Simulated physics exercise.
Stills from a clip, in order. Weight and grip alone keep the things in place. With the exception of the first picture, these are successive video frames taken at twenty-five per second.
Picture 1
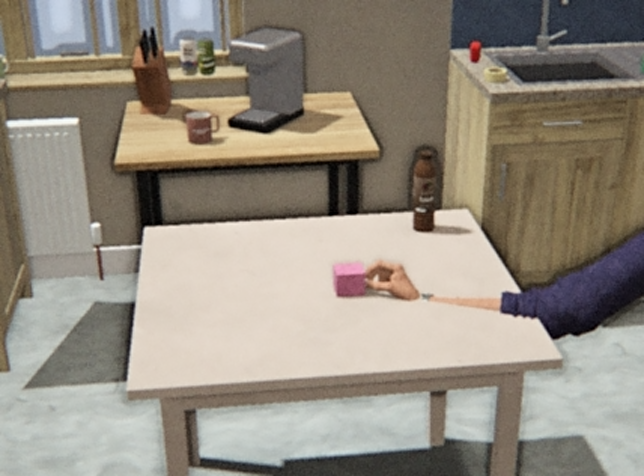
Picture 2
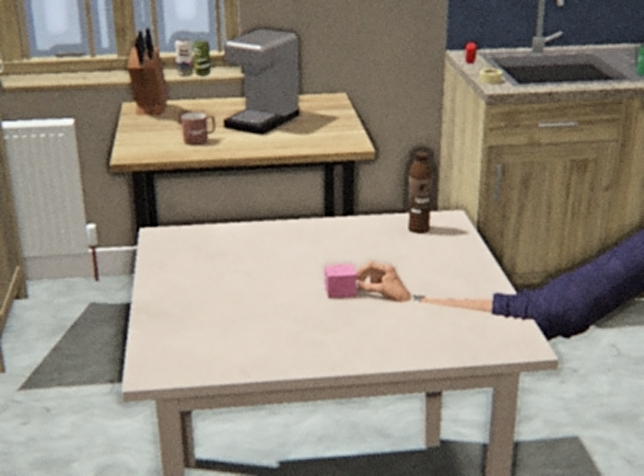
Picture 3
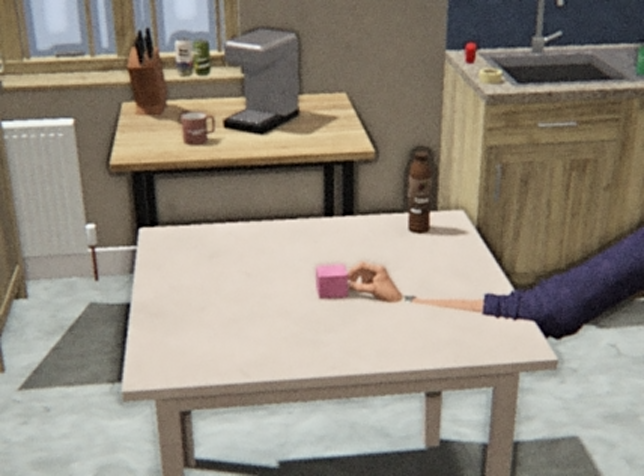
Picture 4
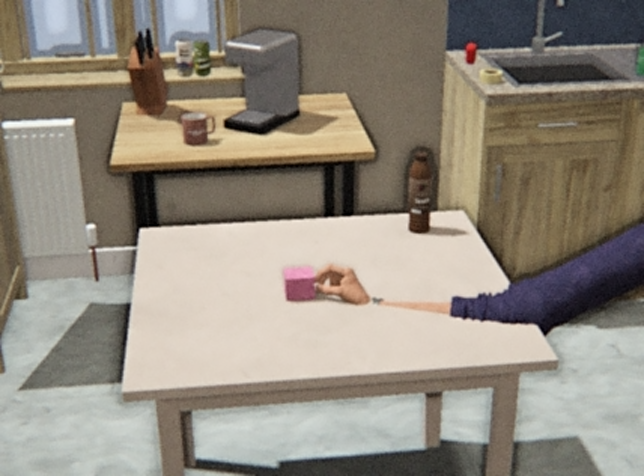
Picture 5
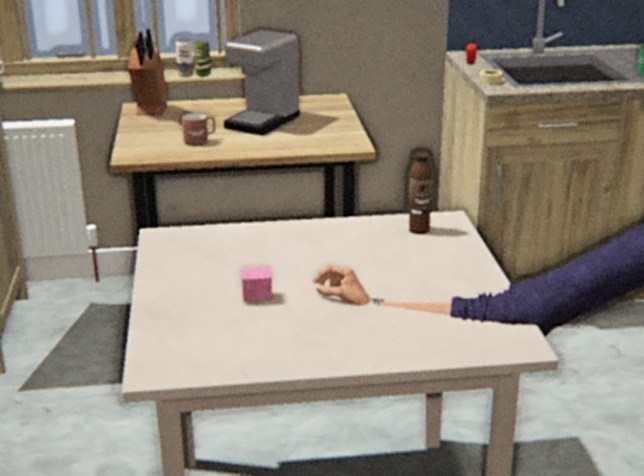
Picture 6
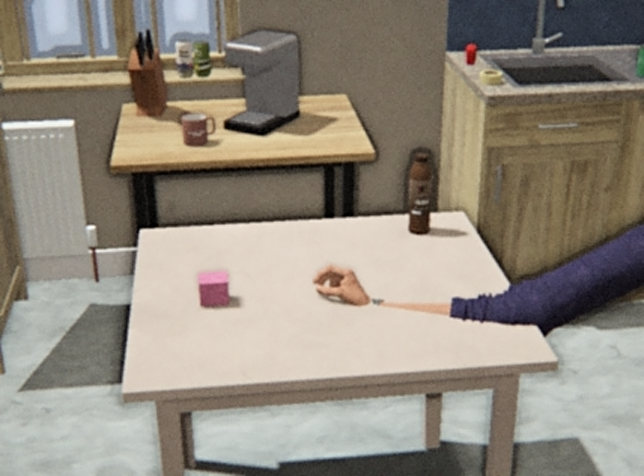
A hand in a purple sleeve pushing a pink block left across a kitchen table, then staying still as the block slides further left.
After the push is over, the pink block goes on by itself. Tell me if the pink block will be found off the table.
Oh, it parts company with the table this time.
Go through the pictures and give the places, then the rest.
In the first frame, under the hand; pink block (349, 280).
In the second frame, under the hand; pink block (341, 281).
In the third frame, under the hand; pink block (332, 282).
In the fourth frame, pink block (299, 284).
In the fifth frame, pink block (256, 284) displaced about its own width.
In the sixth frame, pink block (214, 289) displaced well along.
Then, 0.10 s past the last view, pink block now off the table.
Then, 0.30 s past the last view, things are still on the move.
Then, 0.50 s past the last view, as before.
Finally, off the table, pink block.
